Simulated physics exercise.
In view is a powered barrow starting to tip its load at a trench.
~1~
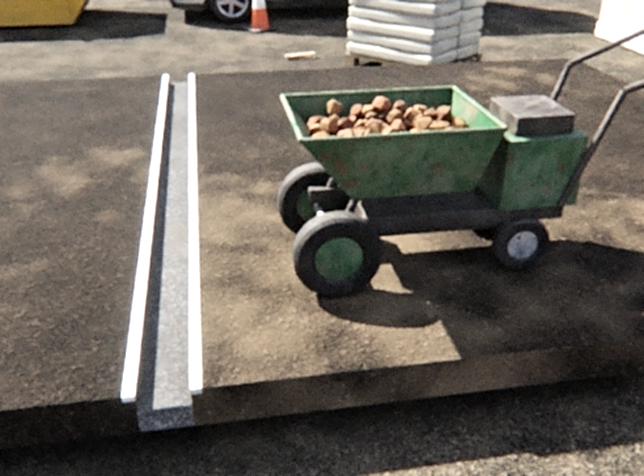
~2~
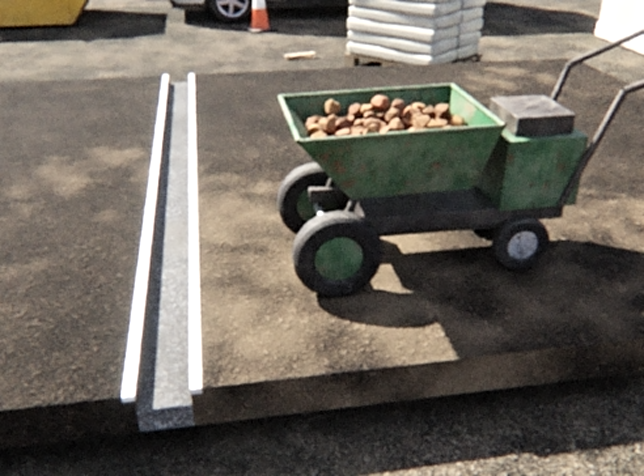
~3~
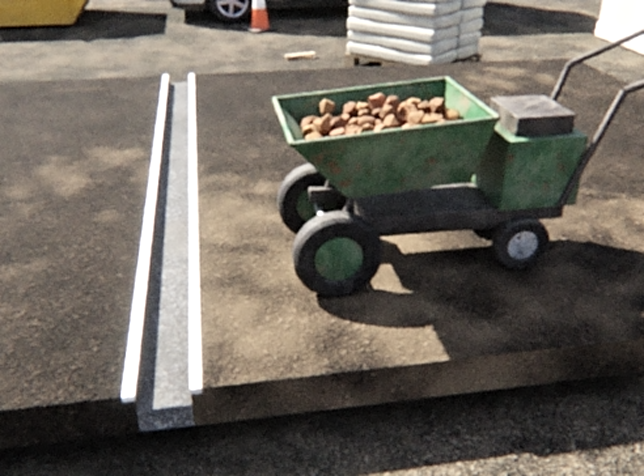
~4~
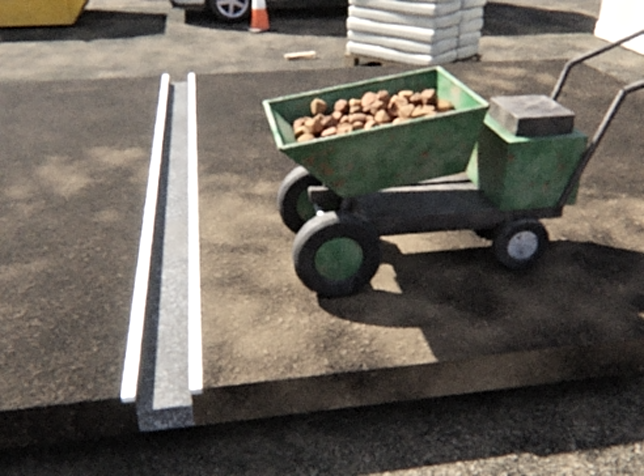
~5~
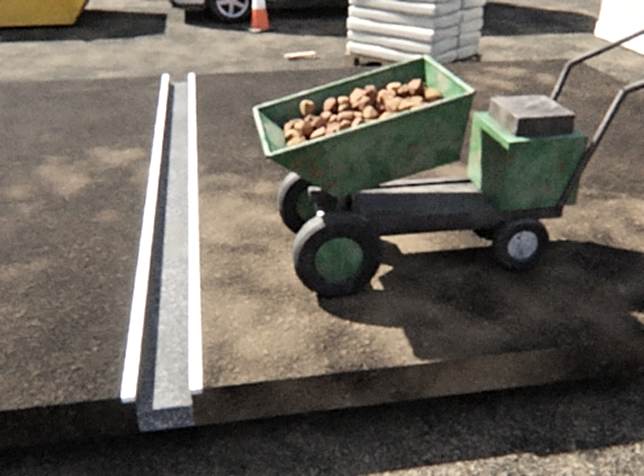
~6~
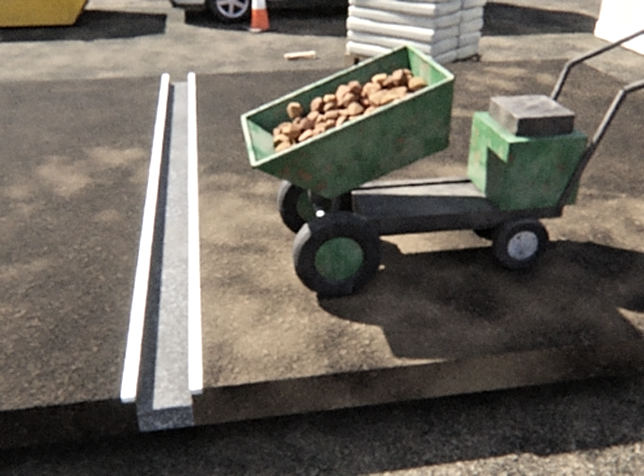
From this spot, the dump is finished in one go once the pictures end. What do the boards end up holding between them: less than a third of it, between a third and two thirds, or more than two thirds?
From a third to two-thirds.
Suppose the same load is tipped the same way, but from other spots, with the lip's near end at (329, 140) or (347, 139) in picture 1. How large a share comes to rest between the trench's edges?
40 per cent, then 30 per cent.
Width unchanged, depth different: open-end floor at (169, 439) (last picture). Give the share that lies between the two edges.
It works out to some 70 percent.
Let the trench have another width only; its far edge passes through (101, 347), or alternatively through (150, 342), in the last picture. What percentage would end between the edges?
In order: Near 70, then 30 percent.
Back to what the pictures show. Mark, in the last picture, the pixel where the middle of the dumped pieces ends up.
Close to (165, 267) in the last picture.
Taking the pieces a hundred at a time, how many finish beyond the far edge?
Roughly 25 in a hundred.
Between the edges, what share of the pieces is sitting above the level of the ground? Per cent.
About 55 %.
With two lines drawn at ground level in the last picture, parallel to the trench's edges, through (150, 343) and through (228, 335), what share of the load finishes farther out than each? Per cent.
In order, some 30 % then some 80 %.
Soon after the last picture, skip tipped steeply; all in the skip.
A little later, skip tipped right over; about two thirds in the skip; a stray few short of the trench; about a quarter in or heaped over the trench; a stray few beyond it; a small part falling.
Later still, skip tipped right over; about a quarter in the skip; a small part short of the trench; about half in or heaped over the trench; about a quarter beyond it.
At rest, skip tipped right over; about a quarter in the skip; a small part short of the trench; about half in or heaped over the trench; about a quarter beyond it.
